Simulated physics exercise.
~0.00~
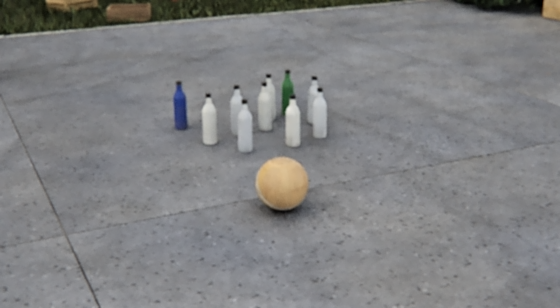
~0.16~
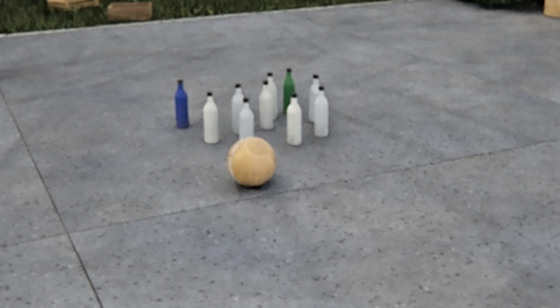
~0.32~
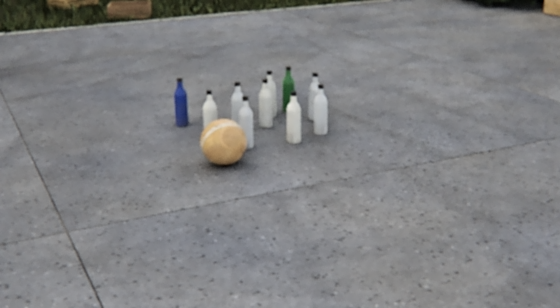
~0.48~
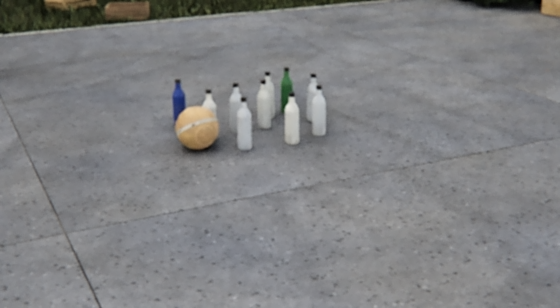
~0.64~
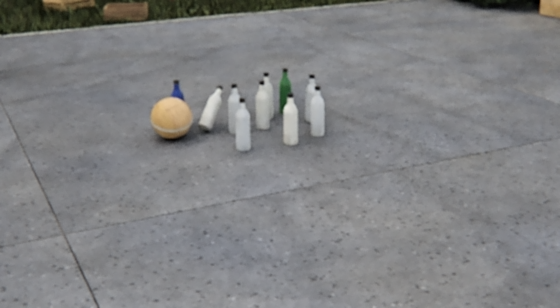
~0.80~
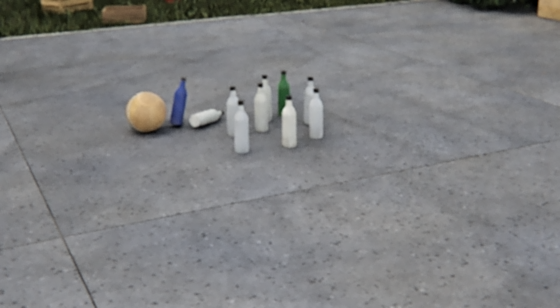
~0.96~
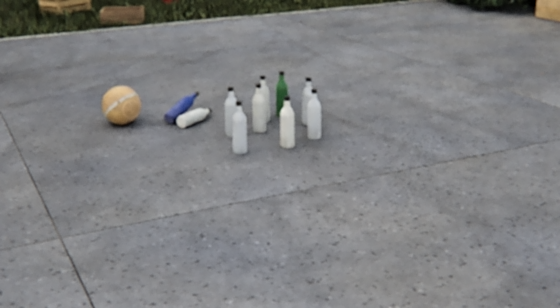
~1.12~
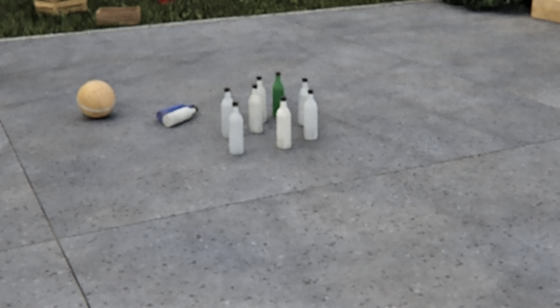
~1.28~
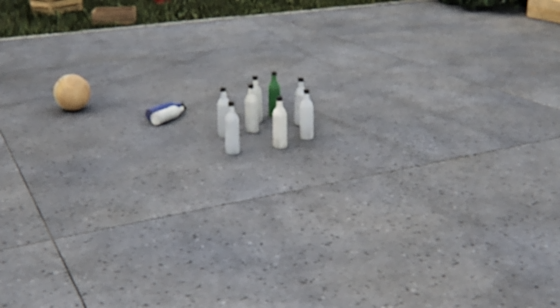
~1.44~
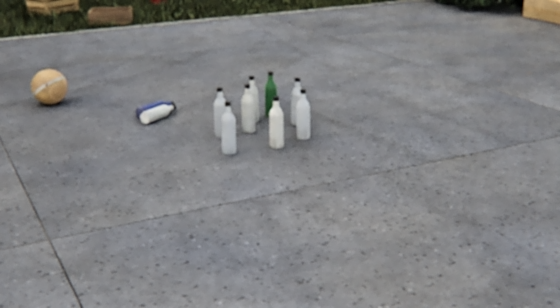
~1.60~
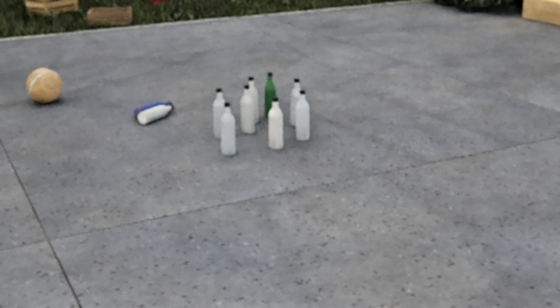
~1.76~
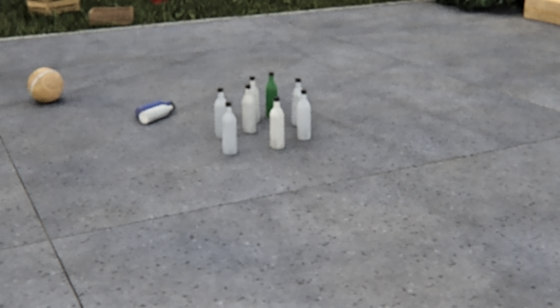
The video shows a wooden ball rolling leftward across grey paving toward a group of standing bottles, knocking over a white bottle and then the blue one beside it; the ball rolls off to the left and the two lie together while the green and remaining white bottles stay upright.
